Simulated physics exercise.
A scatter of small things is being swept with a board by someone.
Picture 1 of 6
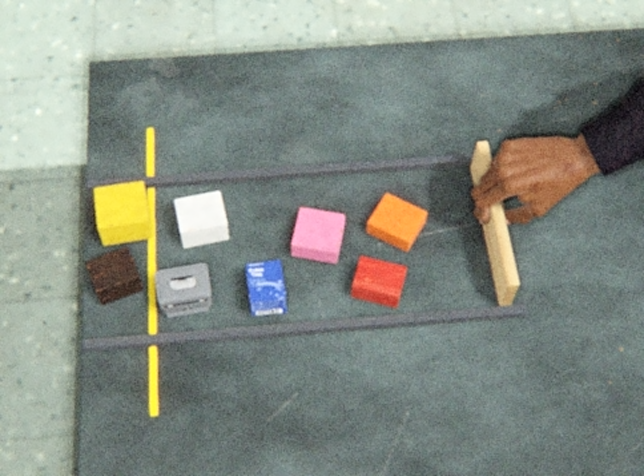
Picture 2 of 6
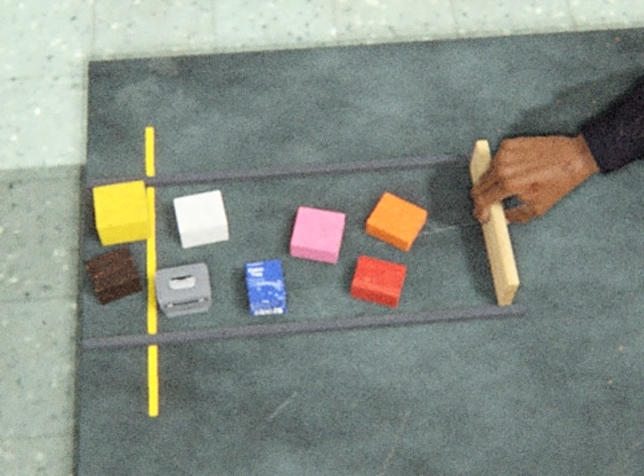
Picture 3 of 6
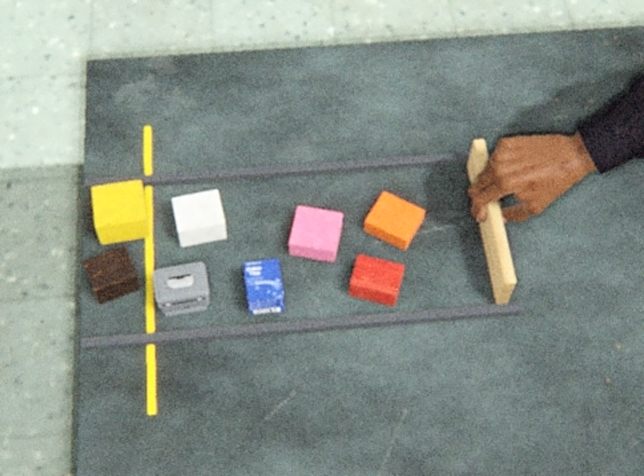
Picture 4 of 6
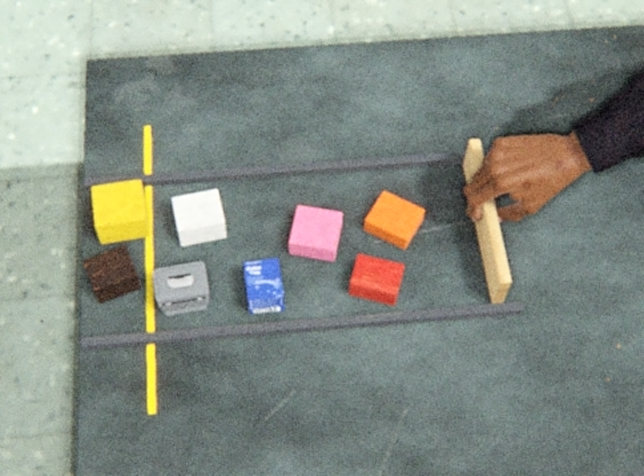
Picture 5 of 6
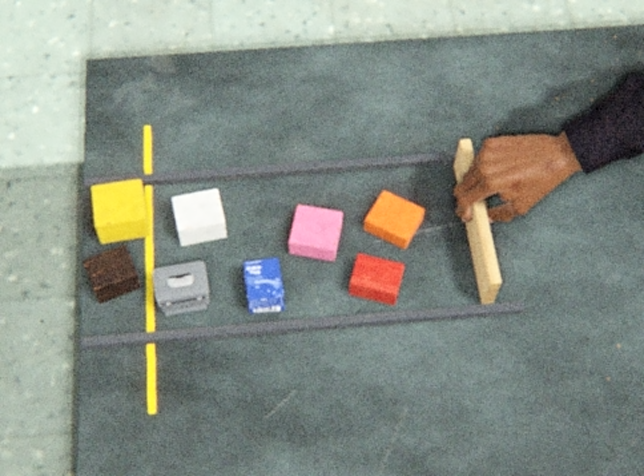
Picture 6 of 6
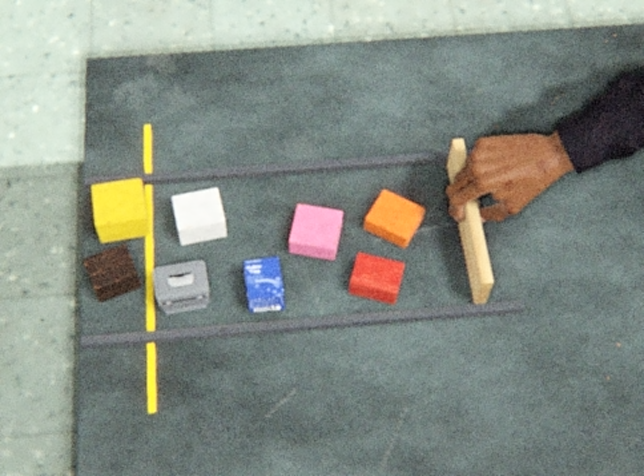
The footage shows a hand holding a wooden board upright at the right of several colored blocks, a grey case and a blue box on a dark surface, then moving it slightly left while the objects stay still.
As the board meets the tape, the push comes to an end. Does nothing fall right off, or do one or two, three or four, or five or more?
Three or four fall off.
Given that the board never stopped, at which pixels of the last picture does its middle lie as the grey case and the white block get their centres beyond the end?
(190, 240) and (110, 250), more or less.
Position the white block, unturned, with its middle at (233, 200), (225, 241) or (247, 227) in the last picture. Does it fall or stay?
Try one: It is still there. Try two: It ends up off. Try three: It ends up off.
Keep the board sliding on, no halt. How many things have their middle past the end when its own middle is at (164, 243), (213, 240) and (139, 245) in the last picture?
Middles past end - pos 1: 3, pos 2: 2, pos 3: 5.
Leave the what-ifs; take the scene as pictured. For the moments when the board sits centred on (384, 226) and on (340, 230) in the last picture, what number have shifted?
The first count is 3, and then it's 3.
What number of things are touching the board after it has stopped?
I count 2 of them.
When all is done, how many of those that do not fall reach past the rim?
It would come to 2.
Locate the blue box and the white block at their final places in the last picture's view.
Near (82, 303) and (87, 212).
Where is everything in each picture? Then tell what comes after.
The first frame shows black block (115, 276); yellow block (123, 213); grey case (184, 290); board (494, 222); tape (152, 260).
The second frame shows yellow block (123, 213); pink block (318, 235).
The third frame shows grey case (182, 289); board (490, 220).
The fourth frame shows black block (112, 275); red block (376, 280).
The fifth frame shows yellow block (121, 211); blue box (264, 286).
The sixth frame shows black block (112, 273); yellow block (121, 210); grey case (182, 287); board (469, 220); tape (149, 257).
Soon after, none off yet; black block at rest near (112, 273); yellow block at rest near (121, 210); grey case at rest near (182, 287).
Then, none off yet; black block moved a little near (94, 274); yellow block moved about its own width near (87, 203); grey case moved about its own width near (142, 292).
At rest, the number that fall off is three or four; fallen, pink block, grey case, yellow block and black block.
